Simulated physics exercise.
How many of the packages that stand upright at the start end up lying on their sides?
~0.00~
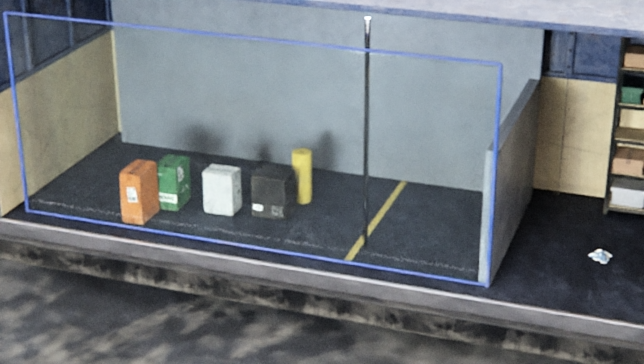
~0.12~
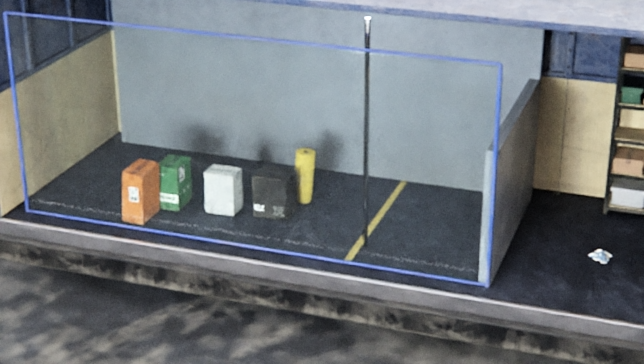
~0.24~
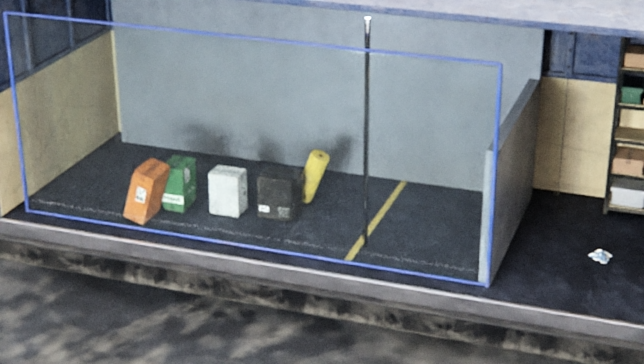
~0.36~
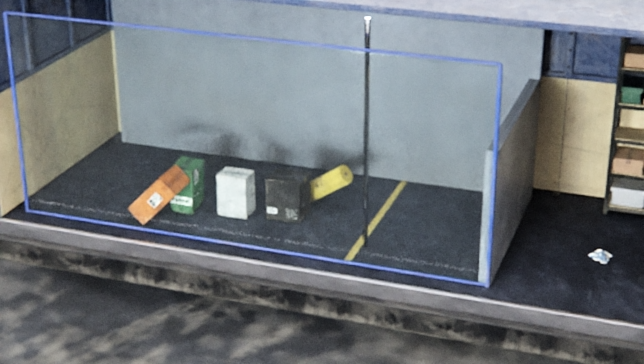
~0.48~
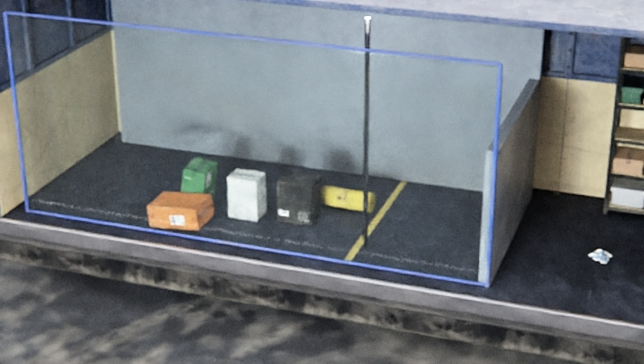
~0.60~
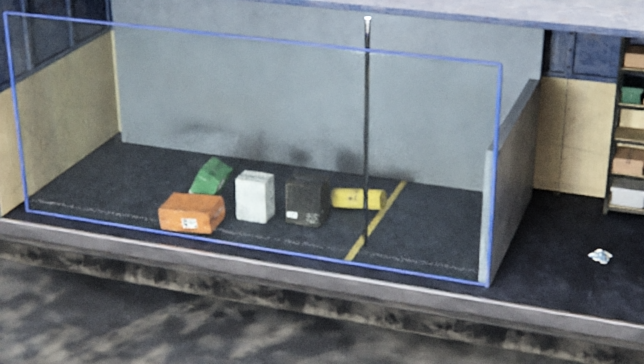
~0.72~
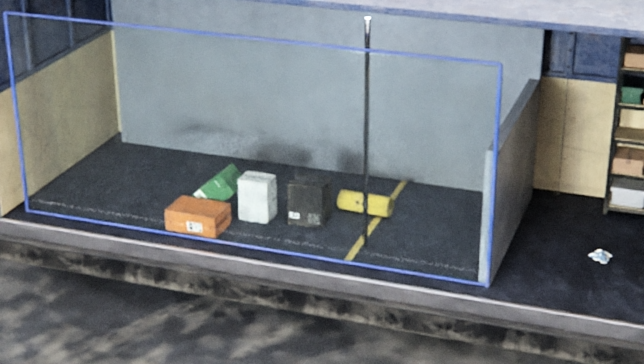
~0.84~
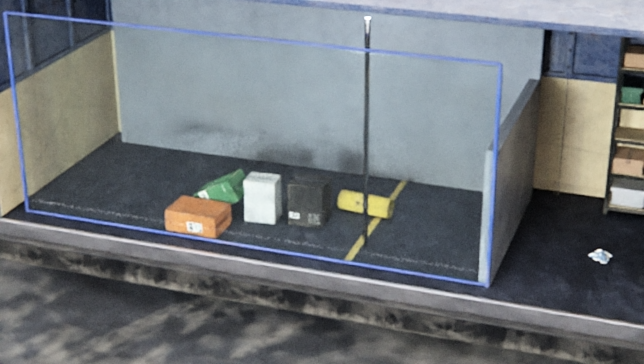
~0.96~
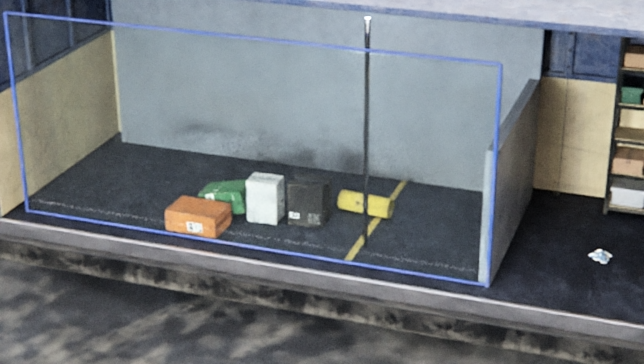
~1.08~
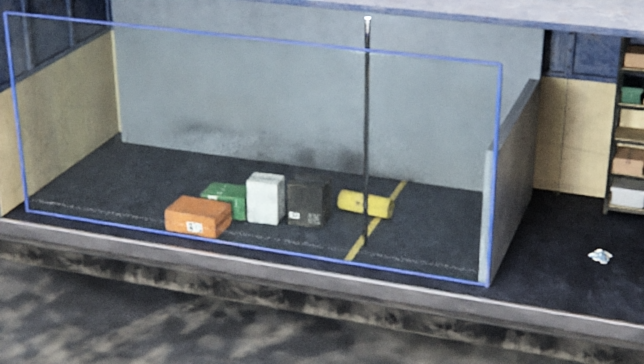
Three of them end up on their sides, namely the orange pack, the green pack and the yellow roll.
